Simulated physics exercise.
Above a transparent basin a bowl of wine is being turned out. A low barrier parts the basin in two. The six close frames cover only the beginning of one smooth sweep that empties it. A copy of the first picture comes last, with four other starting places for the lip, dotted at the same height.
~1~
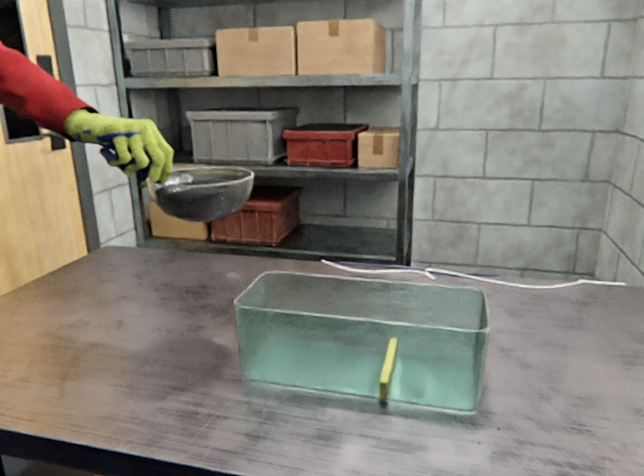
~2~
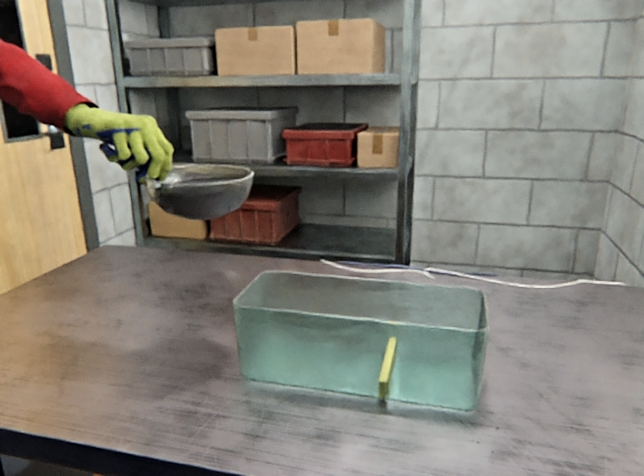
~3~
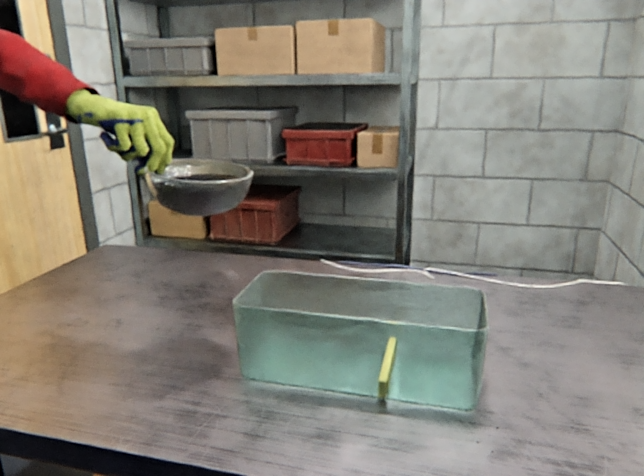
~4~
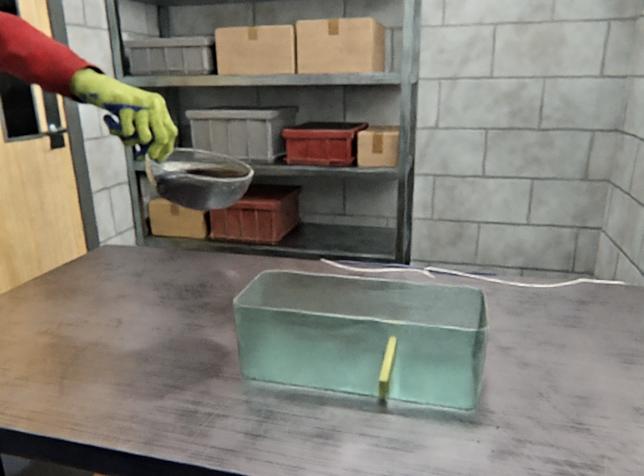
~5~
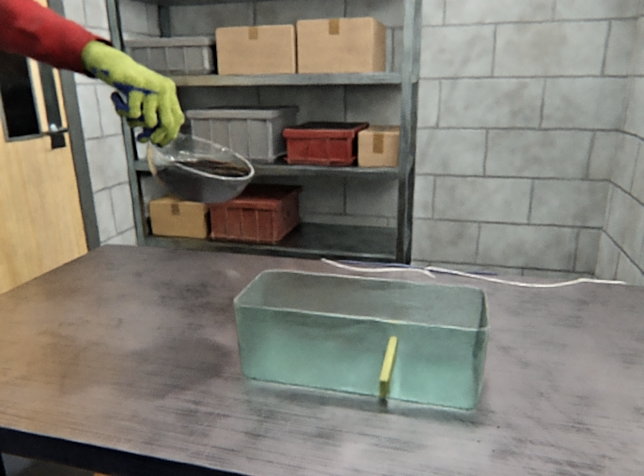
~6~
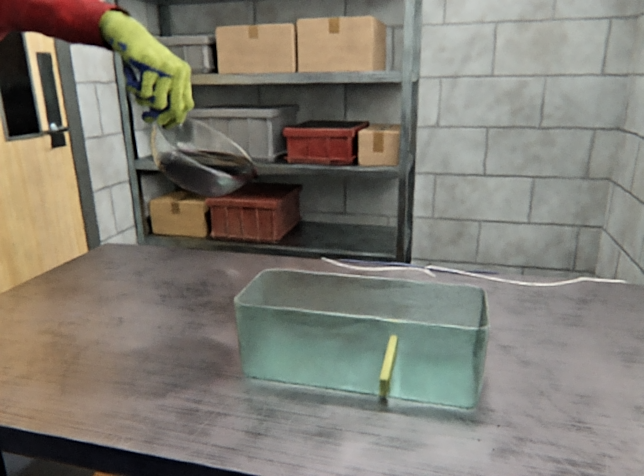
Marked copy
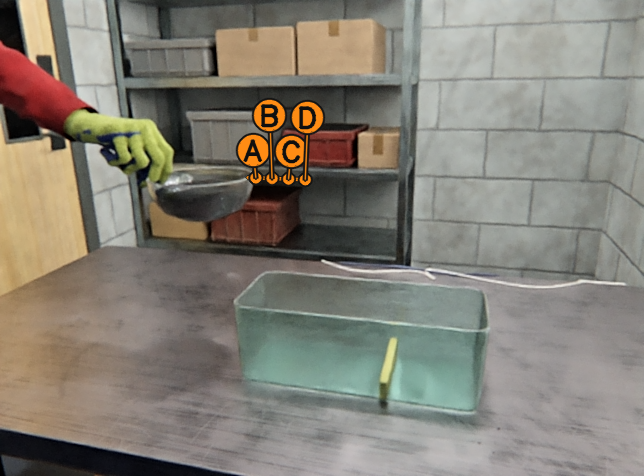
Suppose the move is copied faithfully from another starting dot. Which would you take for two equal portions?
D beats the others.
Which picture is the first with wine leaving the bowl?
Picture 6.
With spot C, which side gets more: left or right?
More ends on the left.
On the marked copy, A at (255, 177); B at (272, 178); C at (288, 179); D at (305, 179).
For spot A, about 73 % ends left of the wall and 24 % right of it; 3 % is lost outside.
For spot B, about 80 % ends left of the wall and 18 % right of it; 3 % is lost outside.
For spot C, about 77 % ends left of the wall and 21 % right of it.
For spot D, about 44 % ends left of the wall and 55 % right of it.
